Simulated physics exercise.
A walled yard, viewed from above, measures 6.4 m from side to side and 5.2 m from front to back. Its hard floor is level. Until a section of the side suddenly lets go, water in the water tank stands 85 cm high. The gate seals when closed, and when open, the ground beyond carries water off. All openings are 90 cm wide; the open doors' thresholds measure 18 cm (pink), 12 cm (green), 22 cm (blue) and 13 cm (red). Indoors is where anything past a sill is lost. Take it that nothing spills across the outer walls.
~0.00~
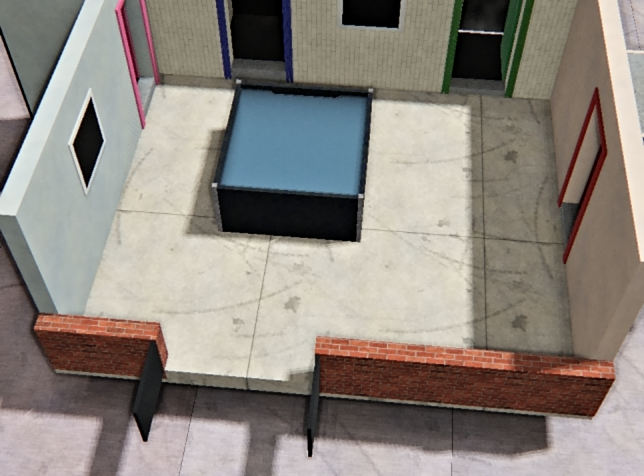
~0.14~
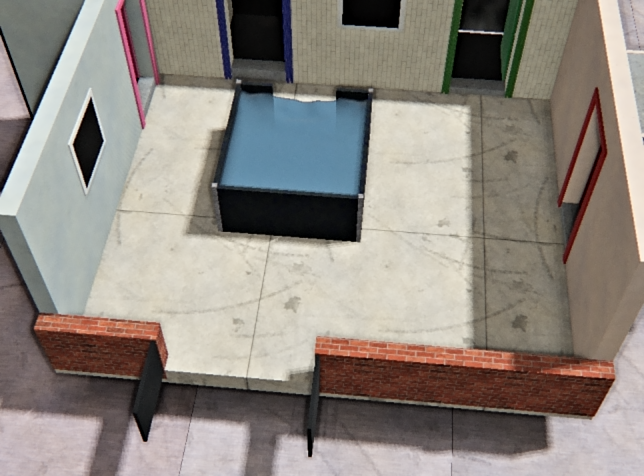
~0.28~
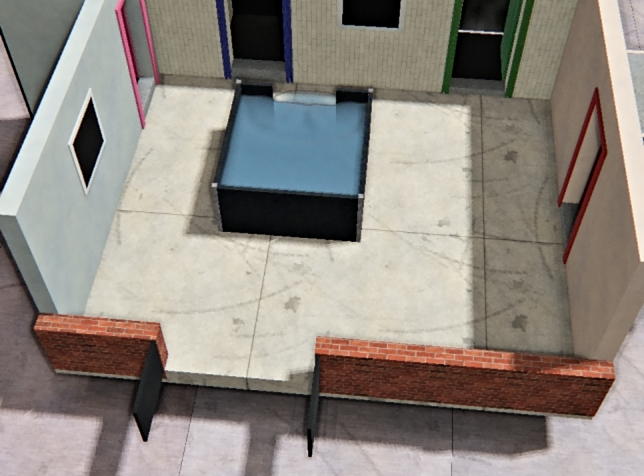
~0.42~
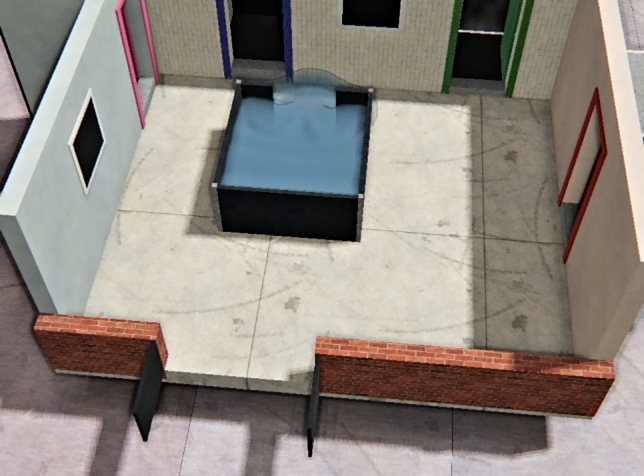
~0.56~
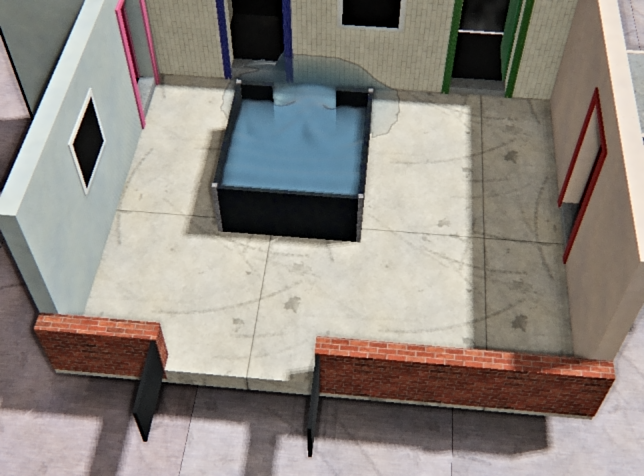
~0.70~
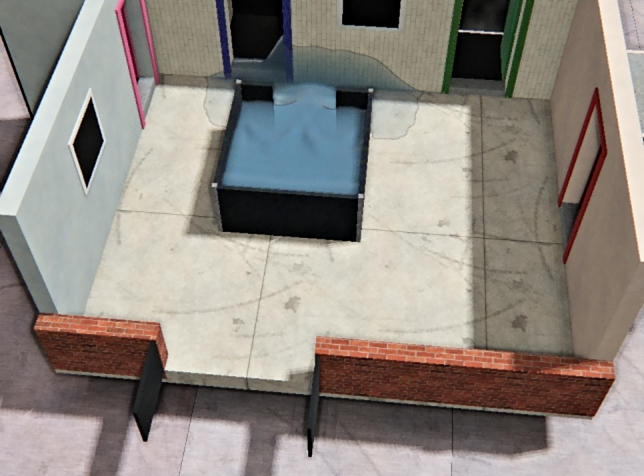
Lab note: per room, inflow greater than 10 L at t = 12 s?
Pink door yes; green door no; blue door yes; red door no.
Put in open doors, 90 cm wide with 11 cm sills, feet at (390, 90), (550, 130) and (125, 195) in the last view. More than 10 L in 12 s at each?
Check each in turn: The first succeeds, the second succeeds, the third fails.
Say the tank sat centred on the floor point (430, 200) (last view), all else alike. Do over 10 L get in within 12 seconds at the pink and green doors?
Measured against the limit, the pink door goes beyond it and the green door goes beyond it.
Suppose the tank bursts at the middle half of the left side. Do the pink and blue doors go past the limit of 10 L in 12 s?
At pink the amount is higher than the mark, while at blue it is beneath the mark.
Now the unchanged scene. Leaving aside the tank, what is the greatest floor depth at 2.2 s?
Peak depth: Approx. 45 cm.
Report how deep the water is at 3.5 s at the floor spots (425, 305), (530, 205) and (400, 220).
Close to 0, 14 and 1 centimetres.
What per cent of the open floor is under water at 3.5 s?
Covered: Roughly 65 per cent.
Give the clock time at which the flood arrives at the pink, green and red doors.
So pink at 1.2 s, green at 1.0 s, and red at 2.2 s.
After 1.4 s water covers 25 % of the floor and is deepest (59 cm) near (311, 92); pink door 27 cm at the sill, 3 L in, green door 8 cm at the sill, 0 L in, blue door 35 cm at the sill, 33 L in, red door not reached.
After 2.2 s water covers 40 % of the floor and is deepest (45 cm) near (311, 92); pink door 34 cm at the sill, 59 L in, green door 9 cm at the sill, 0 L in, blue door 30 cm at the sill, 77 L in, red door 5 cm at the sill, 0 L in.
After 3.5 s water covers 65 % of the floor and is deepest (36 cm) near (312, 84); pink door 26 cm at the sill, 136 L in, green door 6 cm at the sill, 0 L in, blue door 24 cm at the sill, 97 L in, red door 12 cm at the sill, 0 L in.
After 7.0 s water covers 95 % of the floor and is deepest (18 cm) near (311, 92); pink door 15 cm at the sill, 168 L in, green door 7 cm at the sill, 1 L in, blue door 12 cm at the sill, 103 L in, red door 7 cm at the sill, 1 L in.
After 12.0 s water covers 100 % of the floor and is deepest (12 cm) near (125, 188); pink door 8 cm at the sill, 168 L in, green door 5 cm at the sill, 1 L in, blue door 7 cm at the sill, 103 L in, red door 4 cm at the sill, 1 L in.
